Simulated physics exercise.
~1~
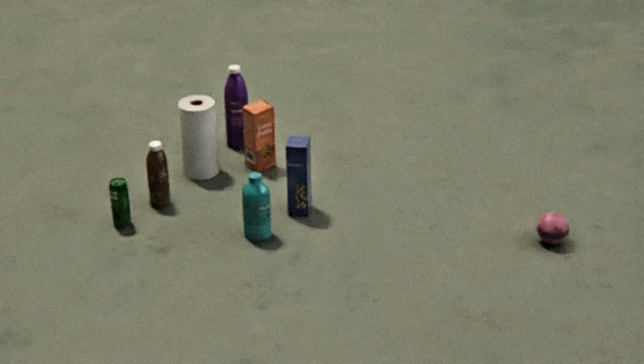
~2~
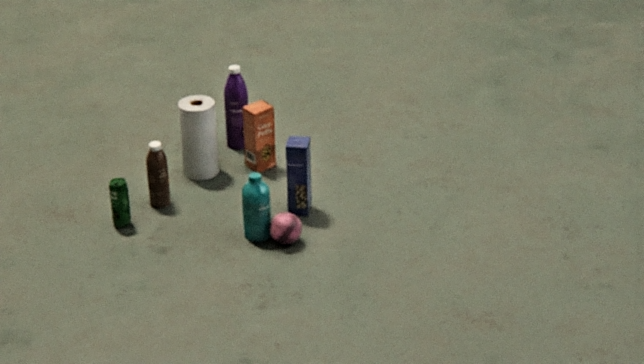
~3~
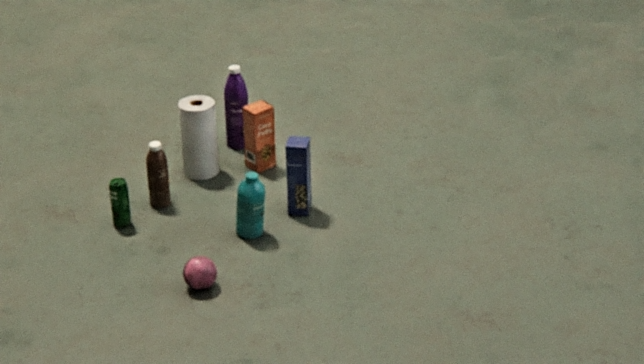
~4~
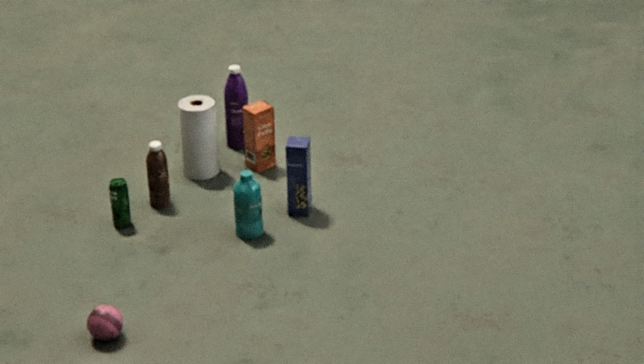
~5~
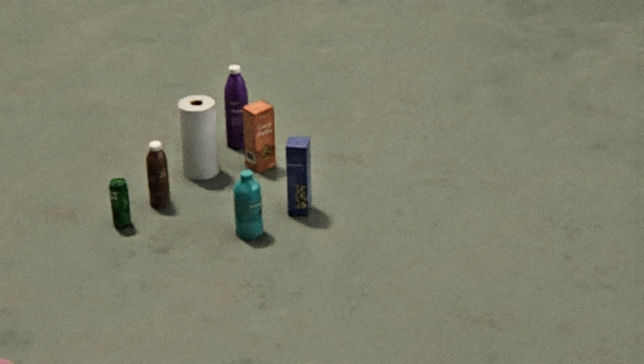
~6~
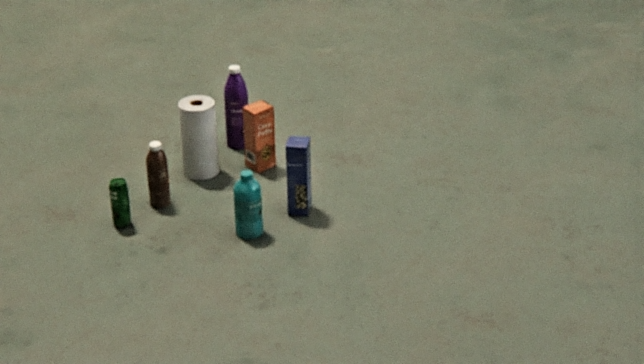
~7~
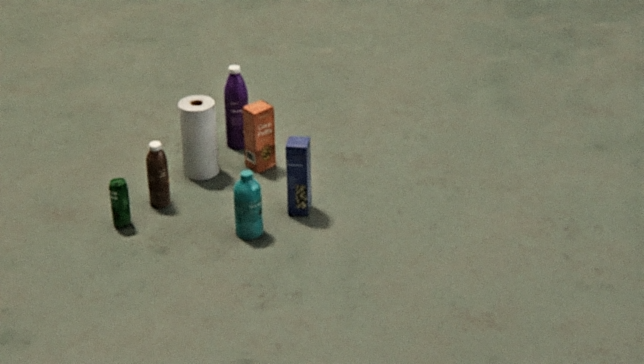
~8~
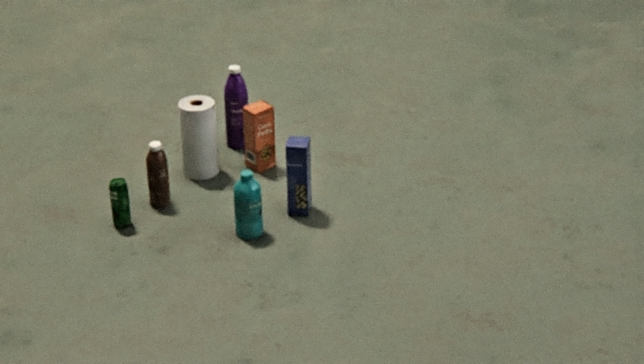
A bare, level grey-green floor is seen from above at an angle by a still camera. Seven items stand grouped left of centre, with a purple bottle, white roll and orange carton at the back, a brown bottle and small green can to the left, and a turquoise bottle and dark blue carton in front. A pink ball at the right rolls left and meets the turquoise bottle, which shifts slightly left but stays upright. The ball veers toward the viewer and leaves at the lower left corner. All seven items remain standing.
